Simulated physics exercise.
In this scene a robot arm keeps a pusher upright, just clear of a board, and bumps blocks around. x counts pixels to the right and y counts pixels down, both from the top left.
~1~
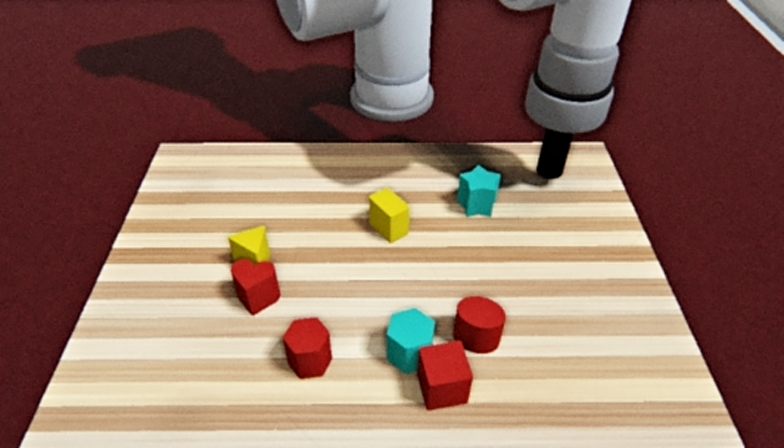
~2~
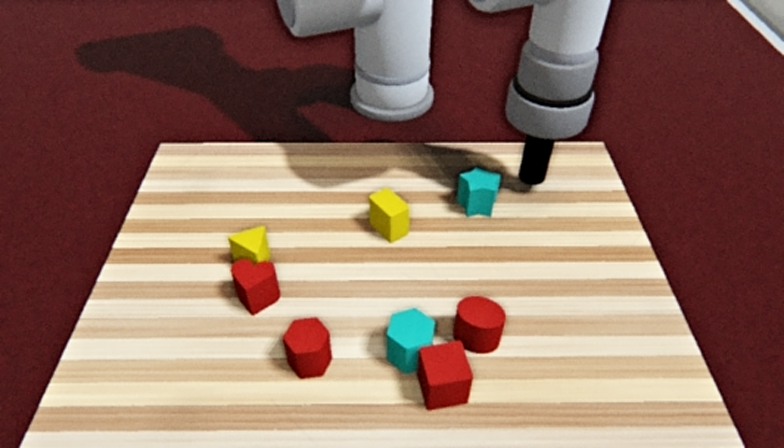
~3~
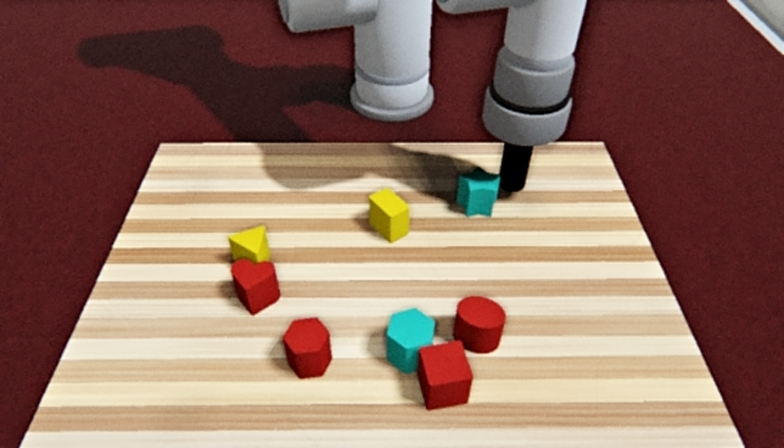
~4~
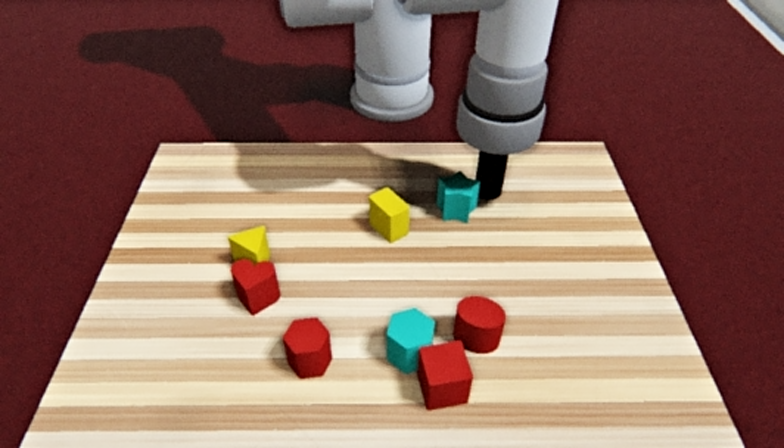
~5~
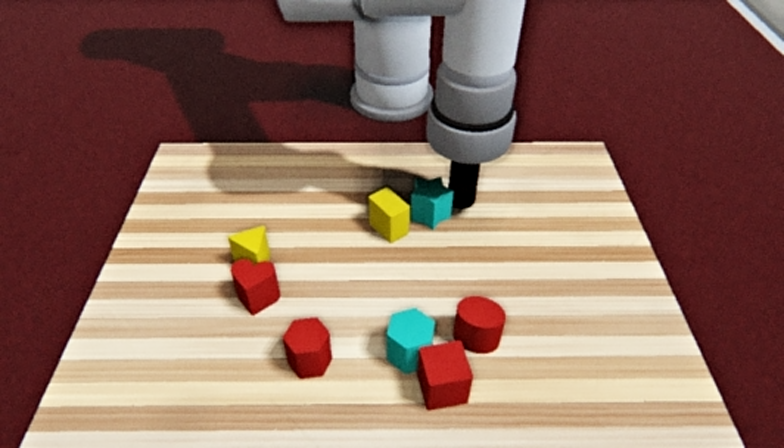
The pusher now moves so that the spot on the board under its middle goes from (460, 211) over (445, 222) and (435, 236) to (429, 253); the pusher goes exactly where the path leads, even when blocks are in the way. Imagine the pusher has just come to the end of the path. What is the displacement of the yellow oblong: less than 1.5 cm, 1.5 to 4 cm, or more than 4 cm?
Result: Under 1.5 cm.
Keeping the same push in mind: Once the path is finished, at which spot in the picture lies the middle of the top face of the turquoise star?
The top centre is at (411, 197).
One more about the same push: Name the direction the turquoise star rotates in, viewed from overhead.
Looking down, it rotates clockwise.
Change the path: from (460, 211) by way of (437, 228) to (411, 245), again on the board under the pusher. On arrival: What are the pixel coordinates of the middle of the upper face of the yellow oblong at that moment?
At (360, 201).
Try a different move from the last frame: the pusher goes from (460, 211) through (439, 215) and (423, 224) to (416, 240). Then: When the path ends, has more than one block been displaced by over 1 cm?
Short answer: Yes.
What follows on the original path. Halfway along, pusher at (440, 218); yellow oblong at (383, 202), turned 15° clockwise; turquoise star at (413, 194), turned 45° clockwise.
At the end, pusher at (430, 242); yellow oblong at (379, 203), turned 25° clockwise; turquoise star at (411, 197), turned 60° clockwise.
